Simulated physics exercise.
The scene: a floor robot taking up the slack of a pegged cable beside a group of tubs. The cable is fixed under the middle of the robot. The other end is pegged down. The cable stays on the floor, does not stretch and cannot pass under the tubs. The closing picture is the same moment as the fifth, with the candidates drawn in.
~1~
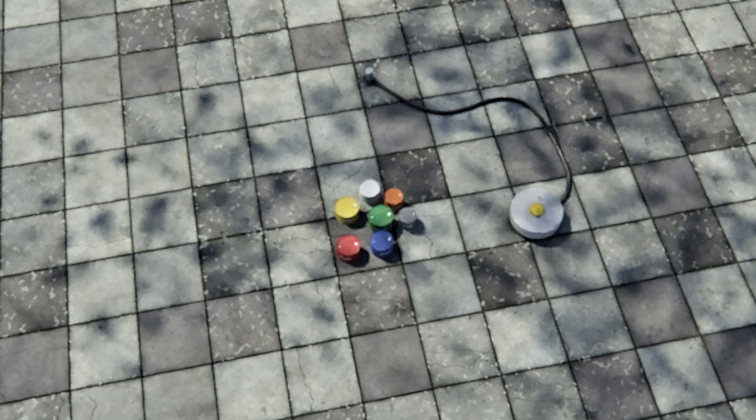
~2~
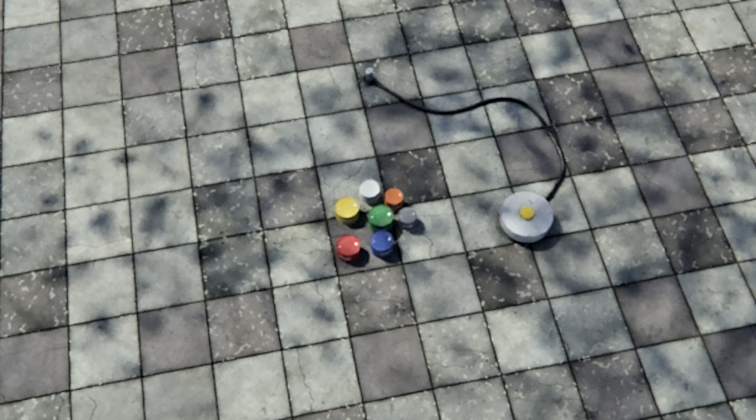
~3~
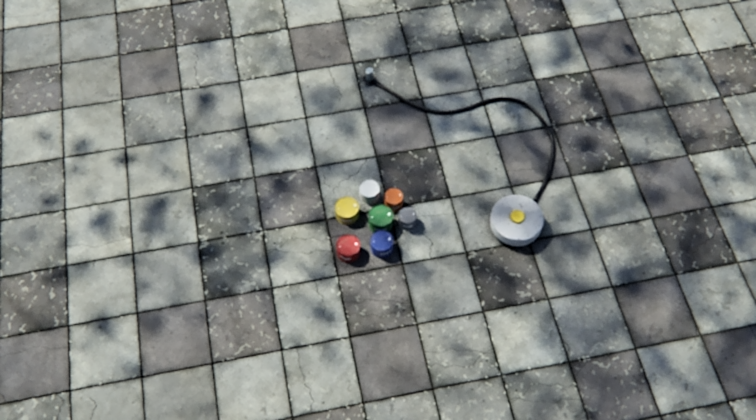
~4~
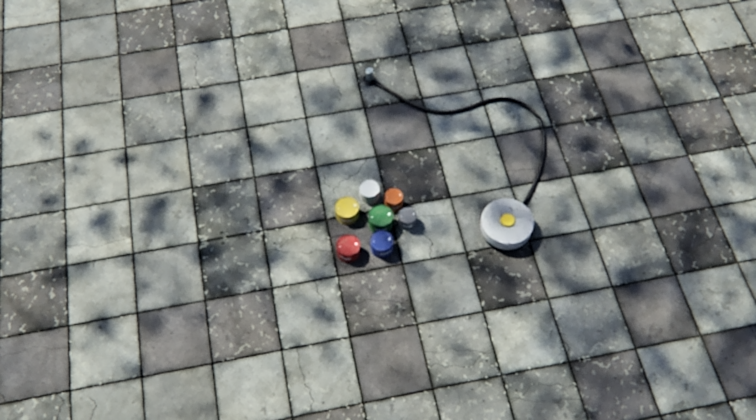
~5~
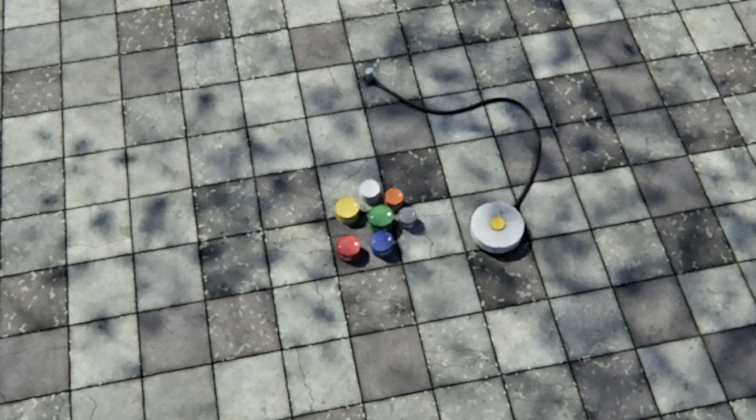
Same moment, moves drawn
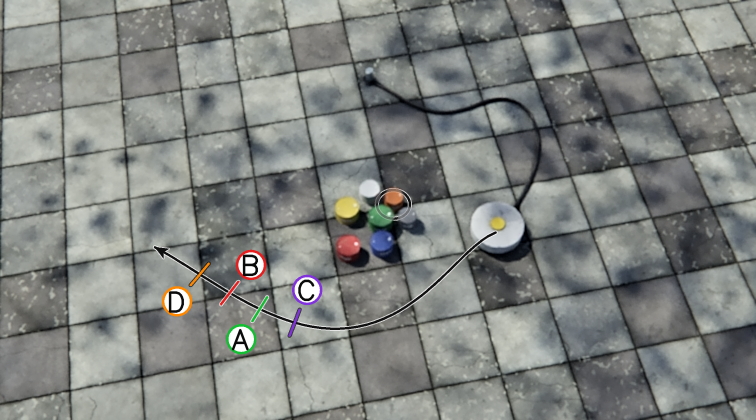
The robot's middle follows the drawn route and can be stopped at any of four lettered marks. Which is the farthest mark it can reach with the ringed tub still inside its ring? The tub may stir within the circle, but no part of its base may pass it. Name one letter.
Up to mark A.
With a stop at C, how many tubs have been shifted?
The count is none.
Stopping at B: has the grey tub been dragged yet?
Yes.
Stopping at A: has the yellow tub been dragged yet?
No.
On the marked copy, A at (260, 309); B at (230, 293); C at (295, 323); D at (200, 274); the ring at (393, 204); the route from (496, 233) via (330, 329) to (155, 247).
Taking A. A third of the way, robot (428, 287); orange tub (394, 201).
Two thirds of the way, robot (339, 325); orange tub (394, 201).
When it is over, robot (259, 305); green tub (374, 219); blue tub (375, 240); orange tub (393, 200); grey tub (395, 217); the orange tub is still in its ring.
As for the rest, B drags the ringed tub to (383, 196); C is safe but short; D drags the ringed tub to (371, 189).
